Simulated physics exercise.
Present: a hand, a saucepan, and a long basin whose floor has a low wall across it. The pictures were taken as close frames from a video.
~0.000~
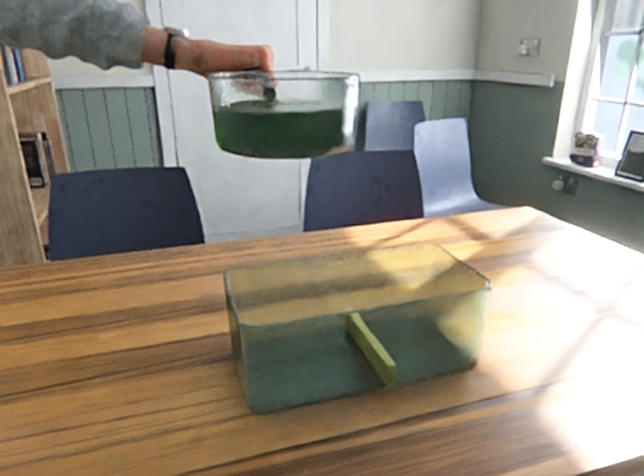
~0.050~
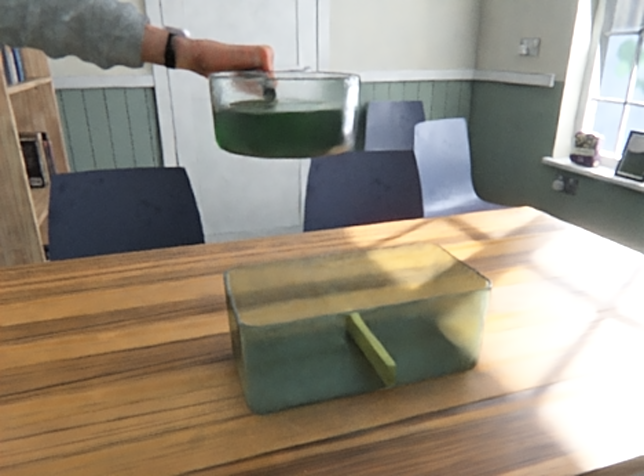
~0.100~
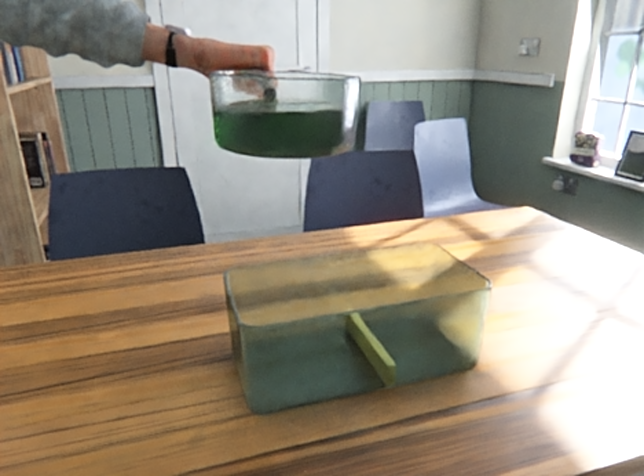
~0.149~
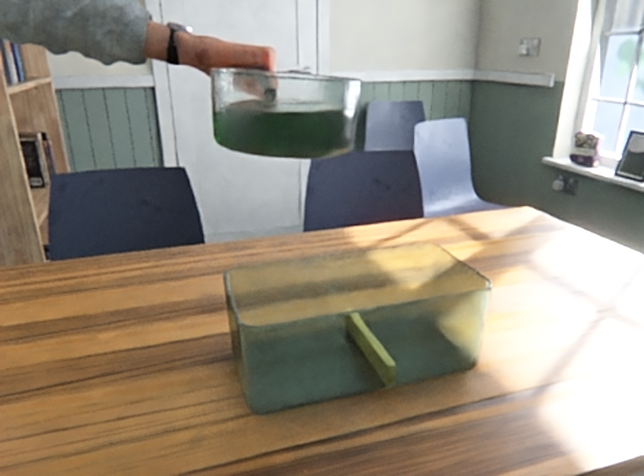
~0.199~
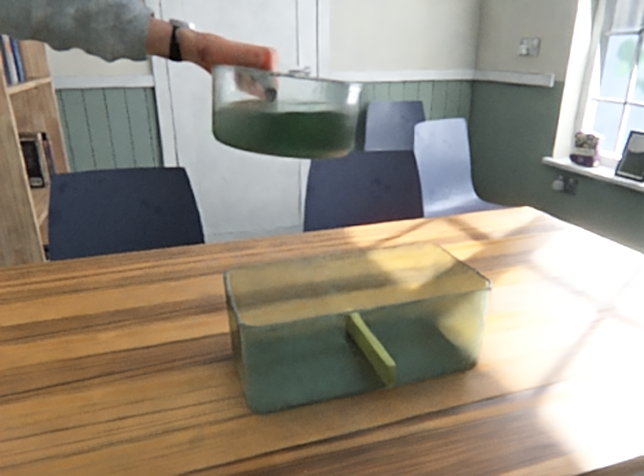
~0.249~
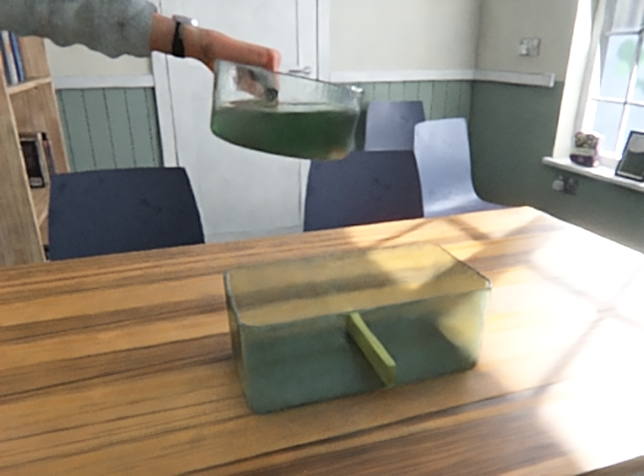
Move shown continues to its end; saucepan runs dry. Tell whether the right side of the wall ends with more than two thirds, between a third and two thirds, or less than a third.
The amount right of the wall is going to climb past two thirds.
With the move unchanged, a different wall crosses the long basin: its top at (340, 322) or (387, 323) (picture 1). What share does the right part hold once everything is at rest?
In order, some 95 and 60 in a hundred.
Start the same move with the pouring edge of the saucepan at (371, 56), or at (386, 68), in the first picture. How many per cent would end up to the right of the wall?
It works out to around 80 % and then around 75 %.
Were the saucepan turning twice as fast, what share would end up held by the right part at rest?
I'd say close to 65 %.
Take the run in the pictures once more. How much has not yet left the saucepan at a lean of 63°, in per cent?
It still holds around 65 per cent there.
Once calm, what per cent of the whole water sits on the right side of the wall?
Roughly 75 in a hundred.
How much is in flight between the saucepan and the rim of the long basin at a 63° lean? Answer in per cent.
I'd put it at roughly 30 percent of it.
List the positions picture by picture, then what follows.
Tilt 0°; pouring edge (353, 76); surface from (215, 109) to (348, 103); the long basin's rim runs from (231, 297) to (462, 263); the wall's top is at (368, 335), in the first frame.
Tilt 0°; pouring edge (354, 76); surface from (215, 108) to (348, 104), in the second frame.
Tilt 2°; pouring edge (354, 78); surface from (215, 108) to (348, 104), in the third frame.
Tilt 4°; pouring edge (355, 81); surface from (215, 108) to (349, 105), in the fourth frame.
Tilt 7°; pouring edge (356, 86); surface from (215, 107) to (349, 105), in the fifth frame.
Tilt 12°; pouring edge (357, 91); surface from (215, 107) to (350, 106), in the sixth frame.
A moment on, the saucepan is tipped part way and 67 per cent is still to pour, 0 is left of the wall and 2 right of it.
Next, the saucepan is tipped on its side and 16 per cent is still to pour, 4 is left of the wall and 59 right of it.
Then the saucepan is tipped right over and 1 per cent is still to pour, 16 is left of the wall and 78 right of it.
Later the saucepan is tipped right over and 0 per cent is still to pour, 22 is left of the wall and 76 right of it.
Finally, 22 per cent lies left of the wall, 76 right of it and 1 outside.
